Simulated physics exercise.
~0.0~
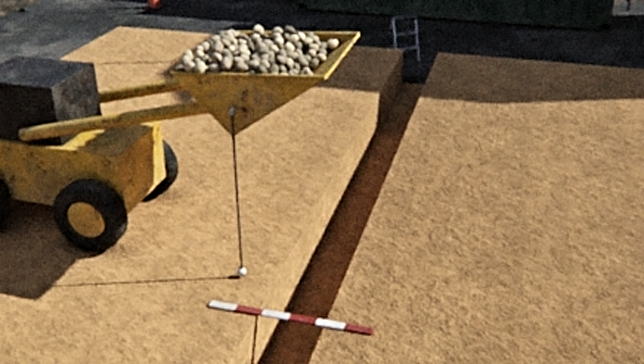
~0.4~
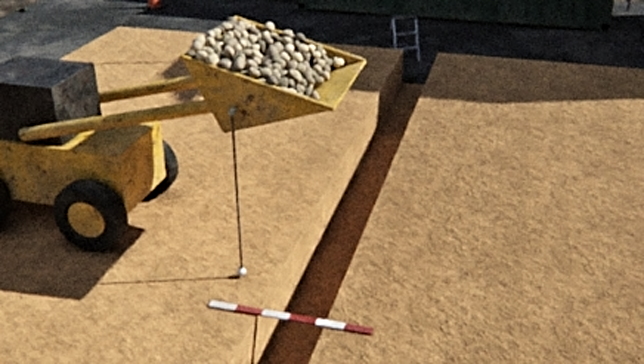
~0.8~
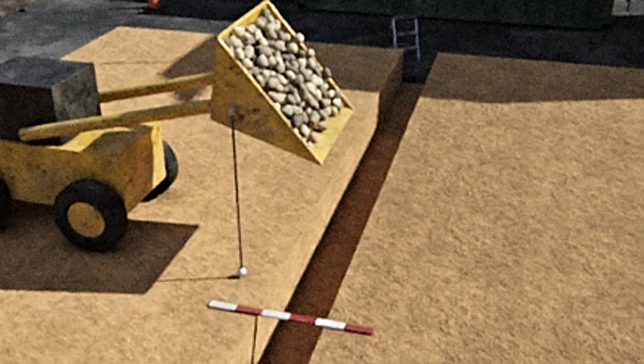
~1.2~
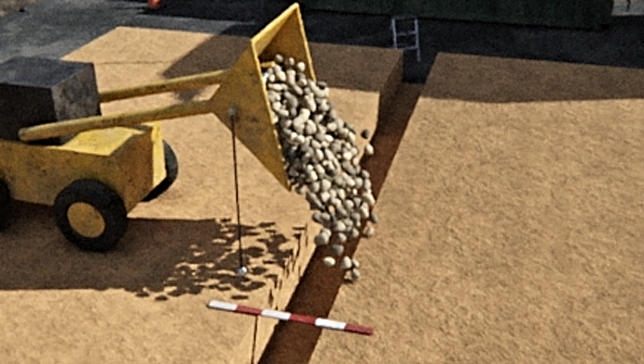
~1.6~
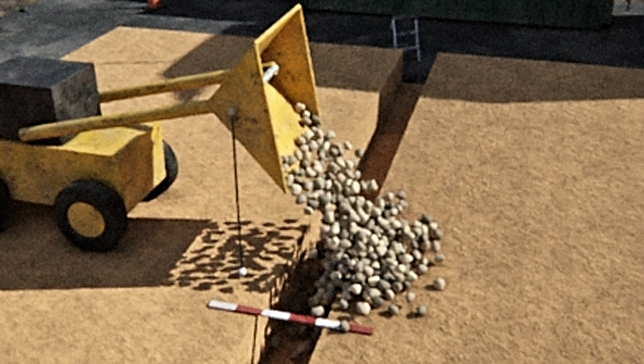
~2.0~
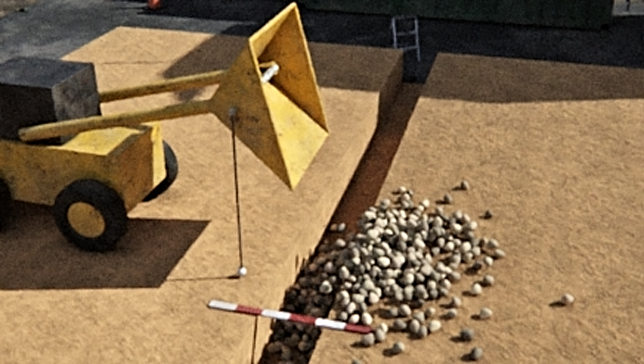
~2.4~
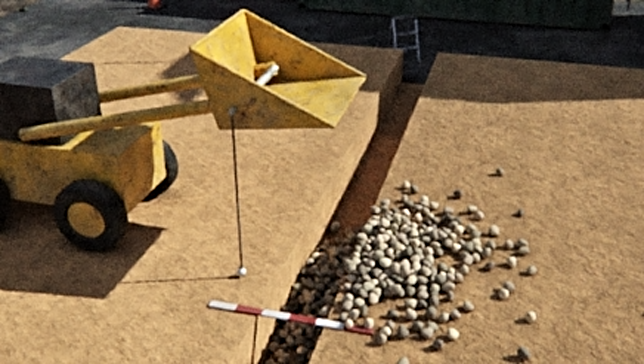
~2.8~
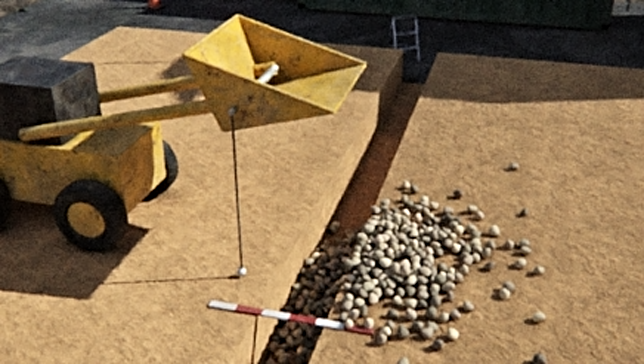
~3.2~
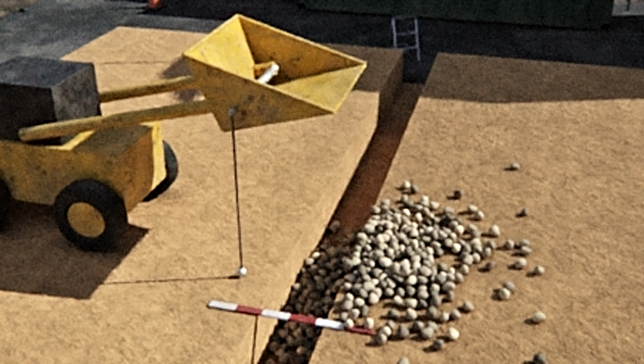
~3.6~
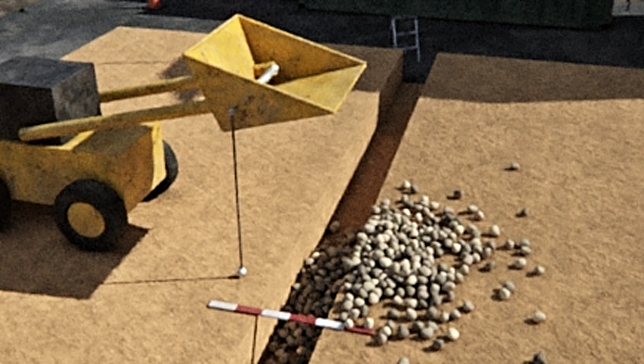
We see a yellow loader tip a bucketful of pale stones toward a narrow trench, the load pouring out to the right, before the emptied bucket swings partway back. The stones finish heaped in the trench and across the ground beyond it, a few scattered farther right.
